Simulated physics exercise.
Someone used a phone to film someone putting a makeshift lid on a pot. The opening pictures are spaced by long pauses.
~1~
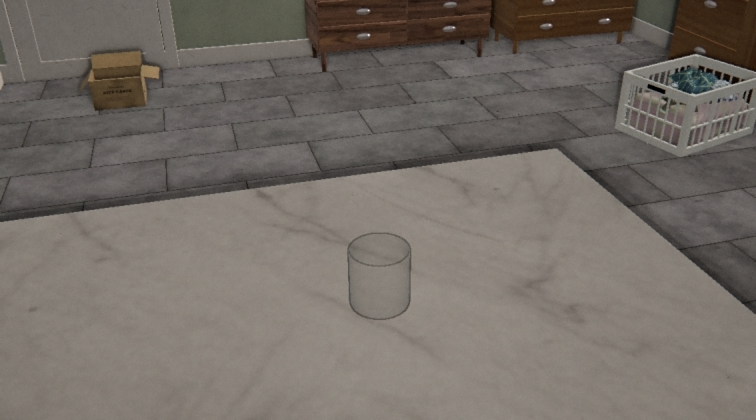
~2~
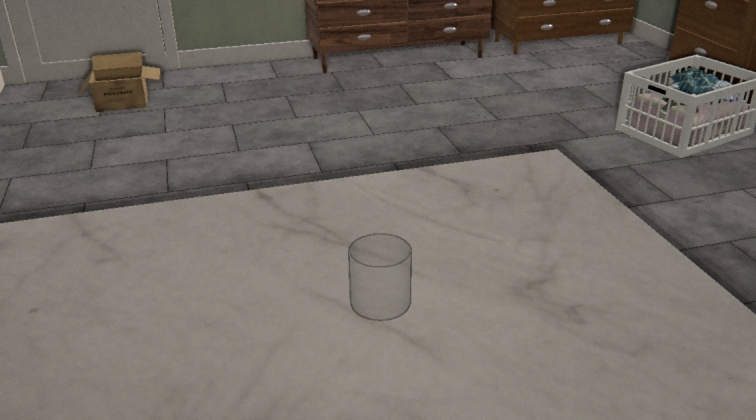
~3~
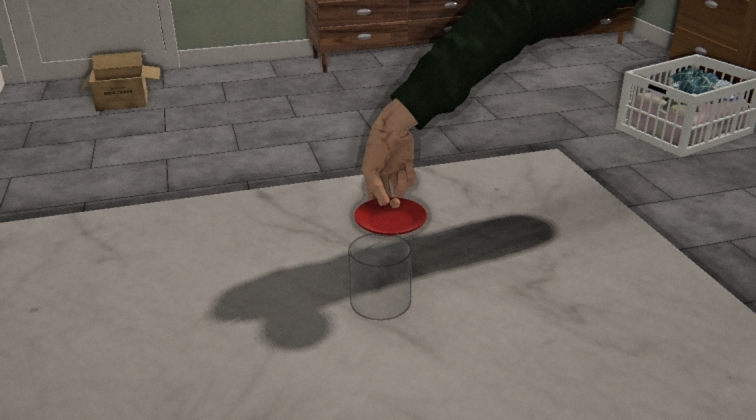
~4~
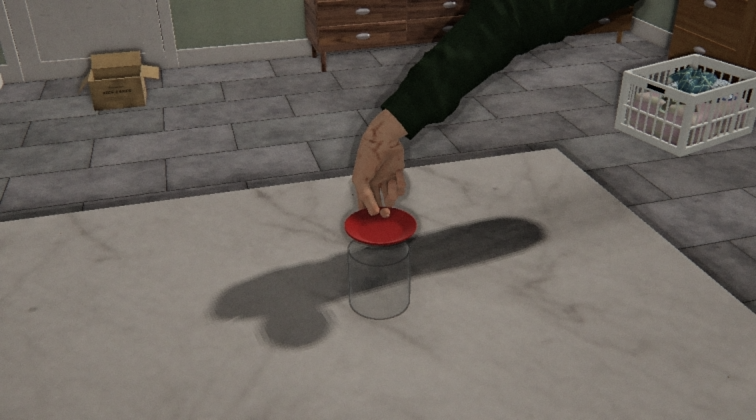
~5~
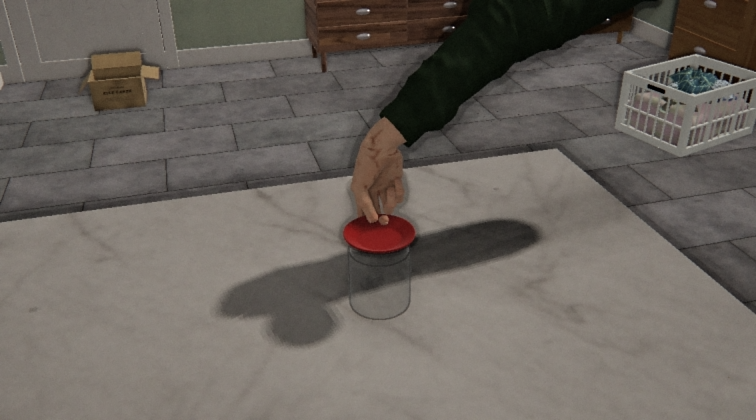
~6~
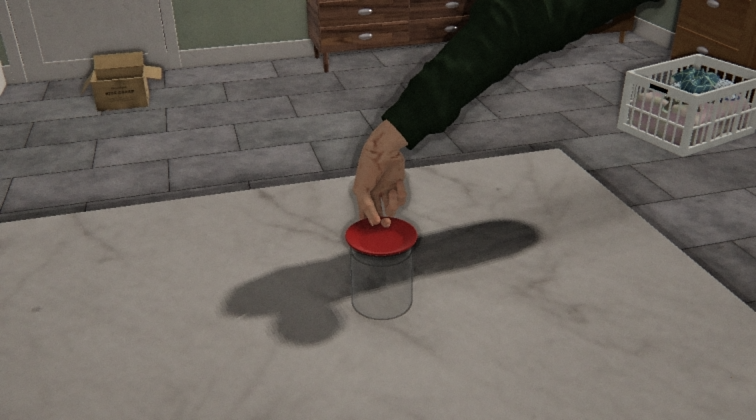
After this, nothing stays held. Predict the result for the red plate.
The red plate stays across the top.
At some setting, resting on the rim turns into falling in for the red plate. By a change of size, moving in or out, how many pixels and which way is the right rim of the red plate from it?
Shift it left by around 4 pixels.
Then, 0.10 s later than the last frame, red plate moving near (381, 244).
Then, 0.36 s later than the last frame, red plate sitting on the rim near (381, 245).
When it is over, the red plate works as a lid, near (381, 245).
